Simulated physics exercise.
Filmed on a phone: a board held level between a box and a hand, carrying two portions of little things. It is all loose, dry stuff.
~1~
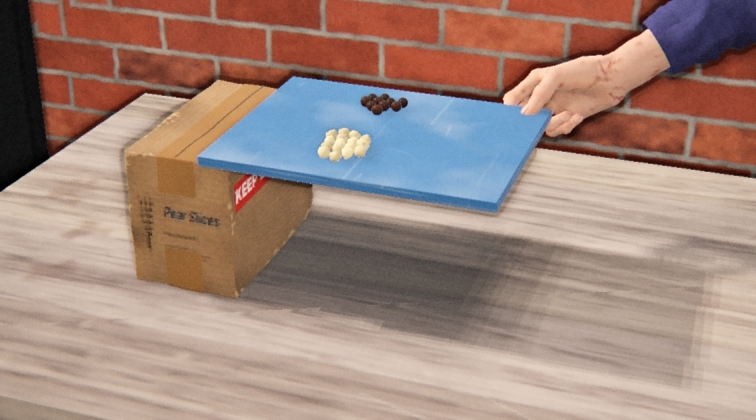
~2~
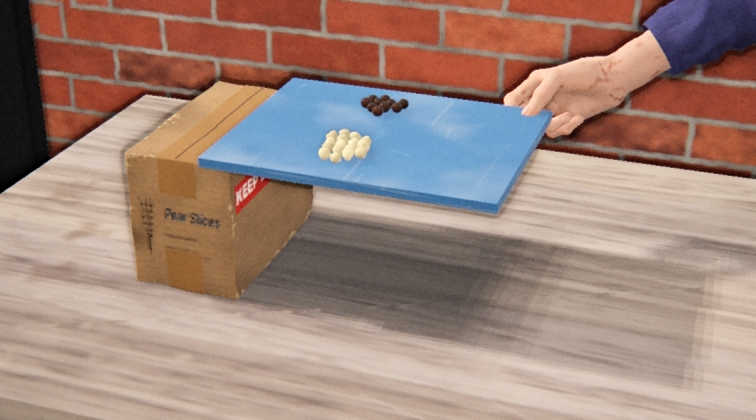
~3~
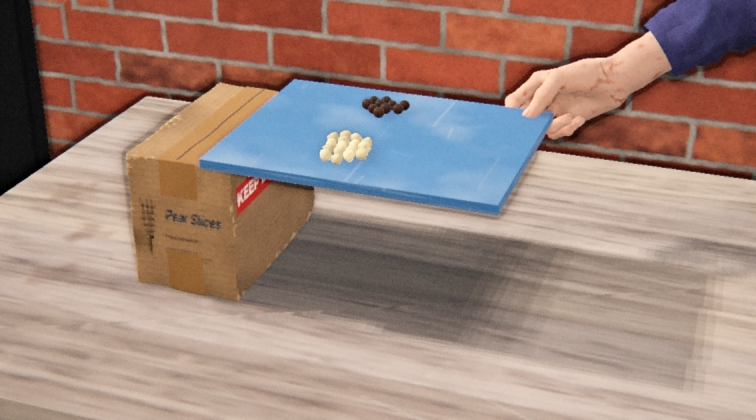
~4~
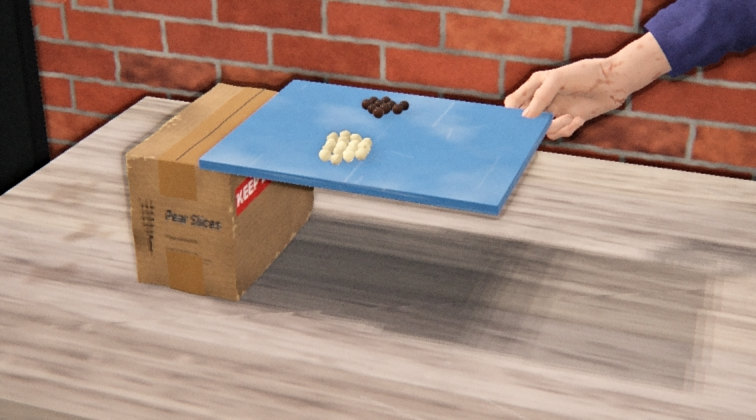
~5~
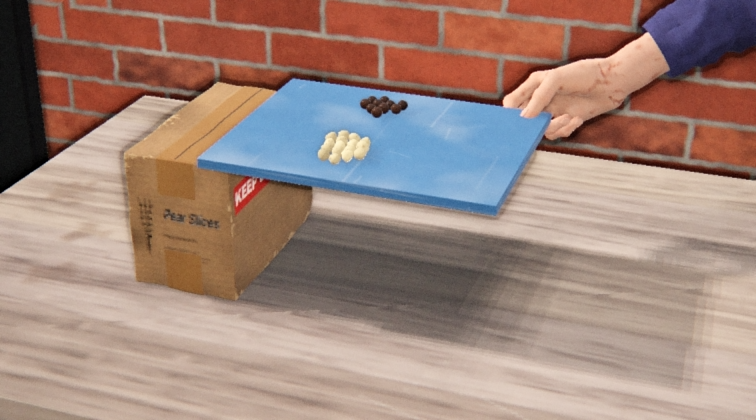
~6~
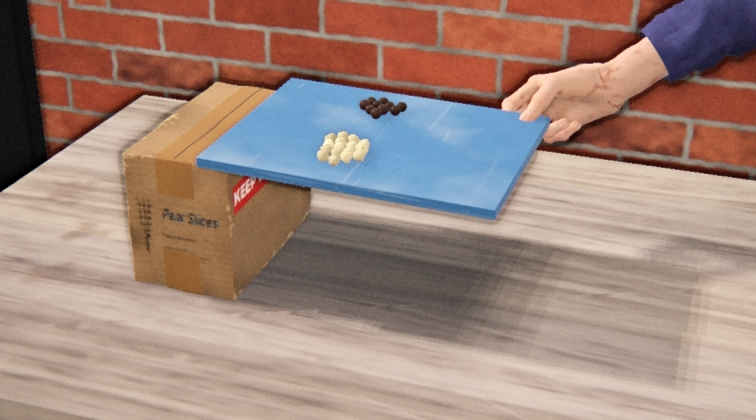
At first, a hand at the right holds one end of a blue board level, its other end resting on a cardboard box, with pale nuts in front and dark chocolate balls behind. Then the held end dips very slightly, while both little piles stay in place on the board.
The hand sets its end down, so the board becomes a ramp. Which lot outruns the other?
The back one outruns the other.
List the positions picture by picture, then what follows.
The first picture shows held end of the board at (490, 202), level; box at (226, 183), tall, over half the board's length; front lot at (340, 144), a few macadamia nuts; back lot at (378, 102), a few chocolate balls.
The second picture shows held end of the board at (490, 204), level; back lot at (379, 103).
The third picture shows held end of the board at (491, 205), level; front lot at (341, 147).
The fourth picture shows held end of the board at (491, 205), level; back lot at (379, 105).
The fifth picture shows held end of the board at (489, 205), level; front lot at (340, 147).
The sixth picture shows held end of the board at (488, 210), down by 1°; box at (225, 185); front lot at (339, 148), not moving; back lot at (377, 106), not moving.
Then, 0.37 s after the last picture, board sloping at 11°; front lot all still on the board; back lot all still on the board.
Then, 0.83 s after the last picture, board sloping at 24°; front lot all still on the board; back lot mostly less than half a board's length out.
Then, 1.33 s after the last picture, board resting at 34°; front lot mostly less than half a board's length out; back lot mostly one to two board lengths out.
By the end, board resting at 34°; front lot mostly less than half a board's length out; back lot mostly more than two board lengths out, about two thirds gone off the counter; the back lot has gone farther.
